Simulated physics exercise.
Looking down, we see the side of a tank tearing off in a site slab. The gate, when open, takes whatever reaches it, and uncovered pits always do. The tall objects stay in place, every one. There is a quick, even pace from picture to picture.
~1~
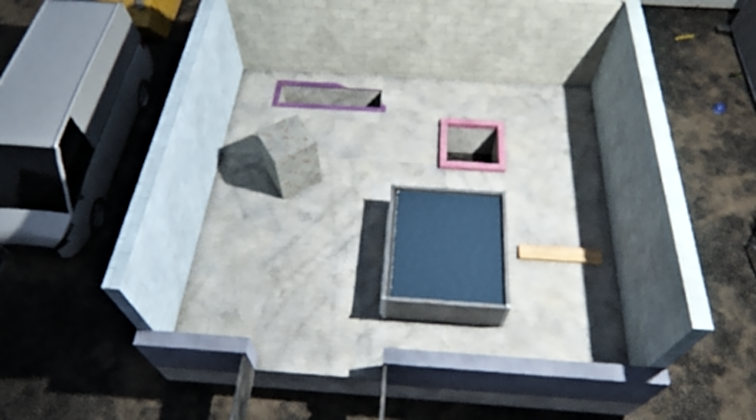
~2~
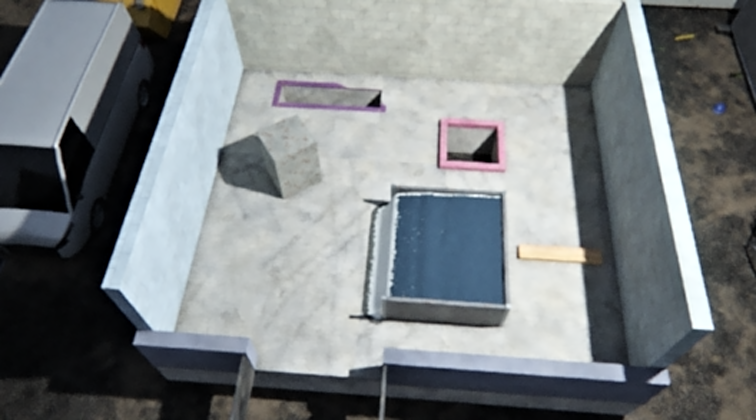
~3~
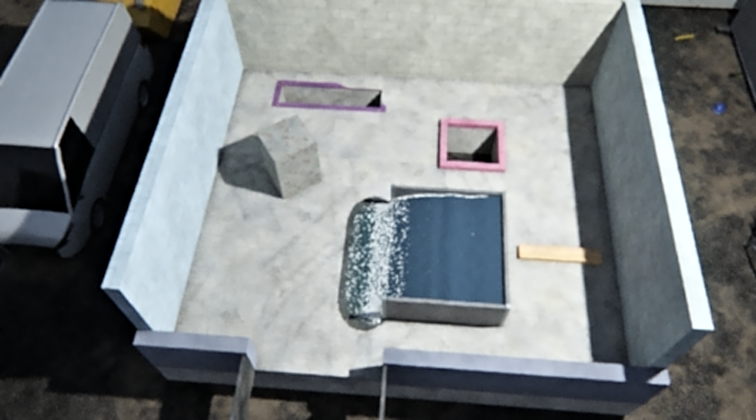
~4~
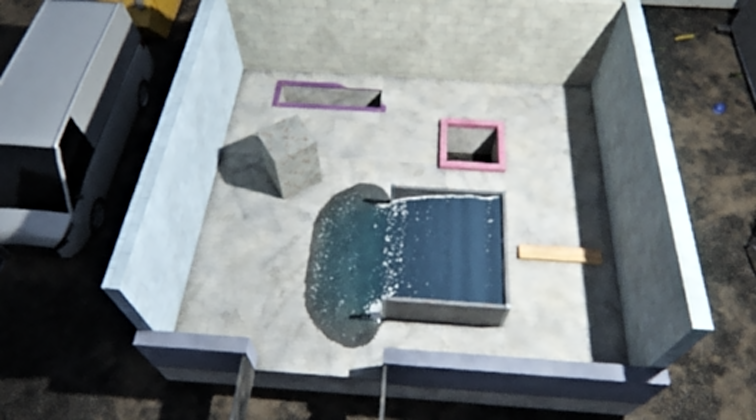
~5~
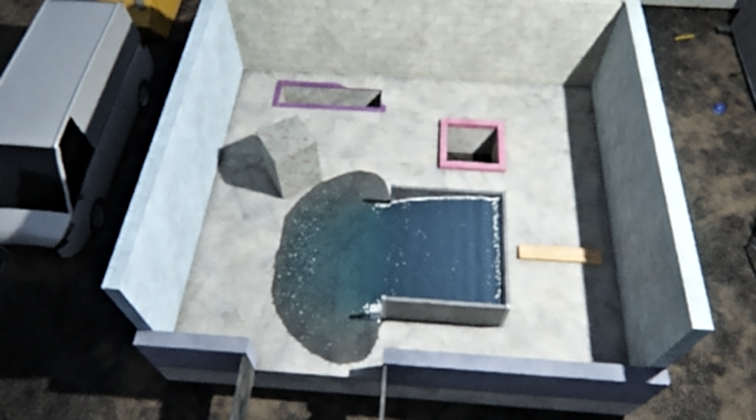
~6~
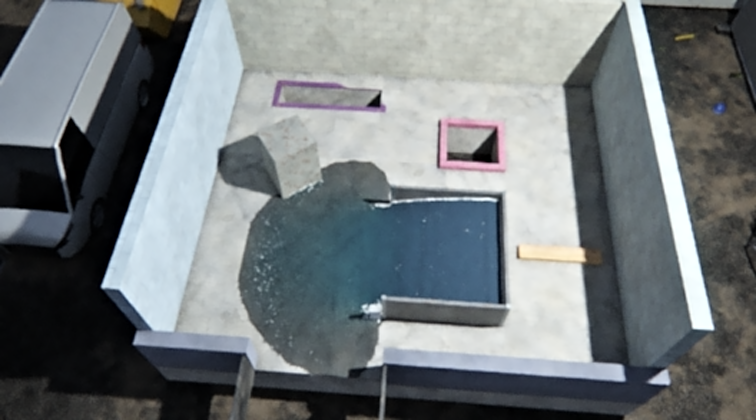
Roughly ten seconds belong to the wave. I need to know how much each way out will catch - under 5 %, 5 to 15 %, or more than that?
Gate: Upwards of fifteen per cent; pink pit: Short of a twentieth; purple pit: Upwards of fifteen per cent.
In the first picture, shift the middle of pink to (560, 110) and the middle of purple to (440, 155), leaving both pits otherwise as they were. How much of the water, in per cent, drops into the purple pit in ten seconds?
Share, purple pit, approx.: 10 in a hundred.
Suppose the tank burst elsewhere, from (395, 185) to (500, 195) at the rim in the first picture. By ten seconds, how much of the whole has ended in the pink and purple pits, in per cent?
Pink takes 25 in a hundred, purple takes 30 in a hundred.
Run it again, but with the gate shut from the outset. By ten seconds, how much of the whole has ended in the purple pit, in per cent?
Purple 30 %.
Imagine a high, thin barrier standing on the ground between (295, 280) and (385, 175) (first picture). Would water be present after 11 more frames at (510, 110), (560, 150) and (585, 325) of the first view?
Going one after another, I'd say kept clear of the flood, then kept clear of the flood, then kept clear of the flood.
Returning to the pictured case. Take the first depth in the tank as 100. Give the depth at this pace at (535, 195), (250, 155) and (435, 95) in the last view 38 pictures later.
The depths come to near 0, 10 and 2 per cent respectively.
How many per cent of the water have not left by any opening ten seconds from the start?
I'd estimate close to 48 per cent.
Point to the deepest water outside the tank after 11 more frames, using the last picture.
About at (173, 337).
A moment on, water covers 30 % of the floor; the gate 1 %, the pink pit 0 %, the purple pit 0 %.
Next, water covers 35 % of the floor; the gate 3 %, the pink pit 0 %, the purple pit 0 %.
Then, water covers 45 % of the floor; the gate 6 %, the pink pit 0 %, the purple pit 3 %.
Later, water covers 60 % of the floor; the gate 17 %, the pink pit 0 %, the purple pit 14 %.
In the end, water covers 75 % of the floor; the gate 27 %, the pink pit 0 %, the purple pit 24 %.
